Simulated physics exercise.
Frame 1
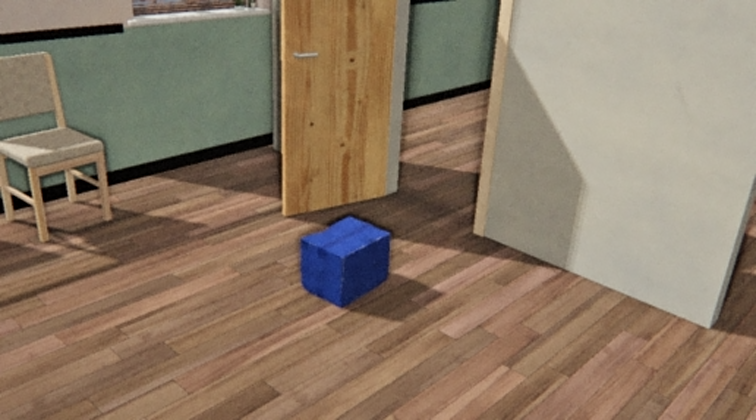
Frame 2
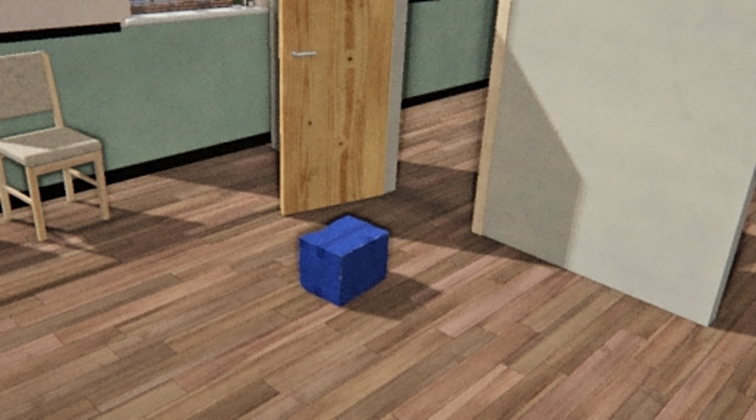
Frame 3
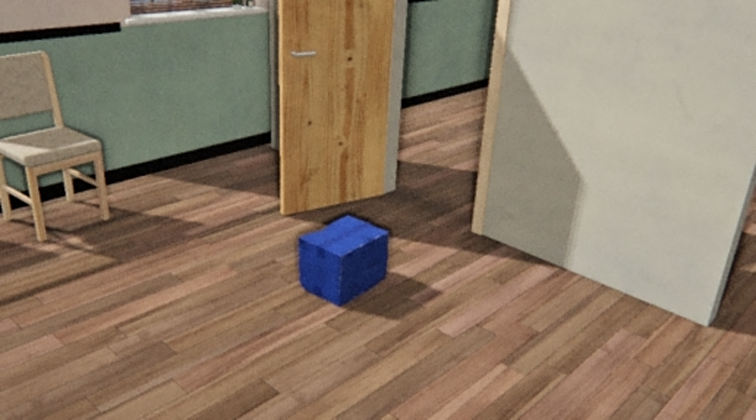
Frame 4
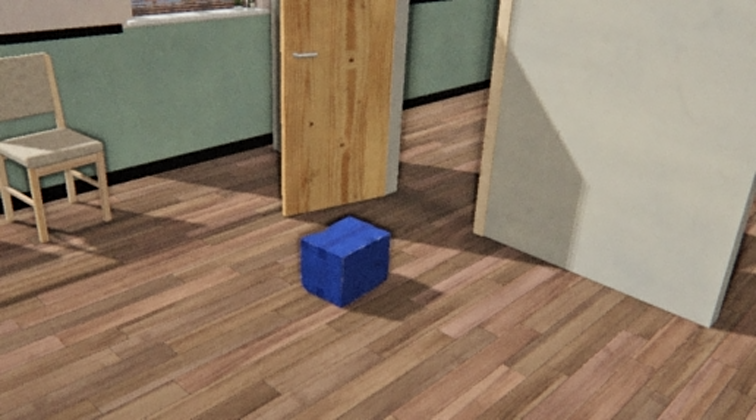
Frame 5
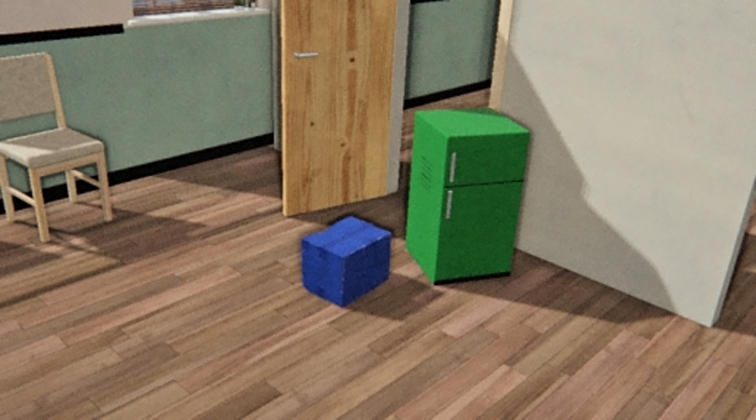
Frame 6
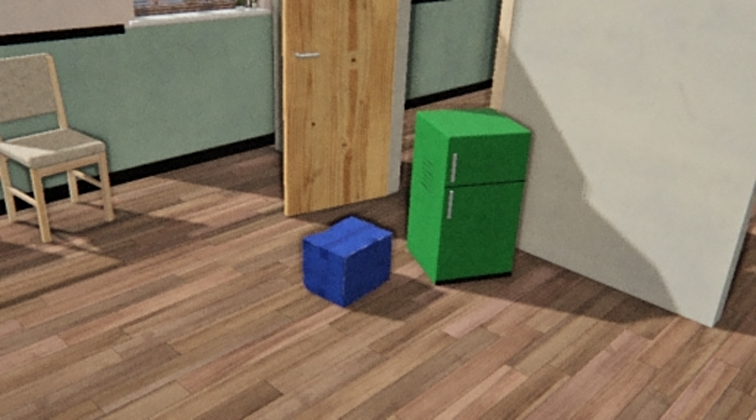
A green fridge appeared beside a blue box on the wooden floor, near a wide-open door that stayed still. Before that, only the box sat there, with a chair off to the left.
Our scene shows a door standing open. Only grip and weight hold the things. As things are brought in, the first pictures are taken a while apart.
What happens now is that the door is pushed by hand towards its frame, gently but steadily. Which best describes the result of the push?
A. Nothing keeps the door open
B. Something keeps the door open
(A) Nothing keeps the door open.
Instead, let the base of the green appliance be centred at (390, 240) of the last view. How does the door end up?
Then it gets caught partway.
Then, 0.80 s after the last picture, open by 67°.
Then, 1.20 s after the last picture, open by 35°.
At rest, open by 0°; both in place. Seen from the same camera at the end, green appliance near (464, 195).
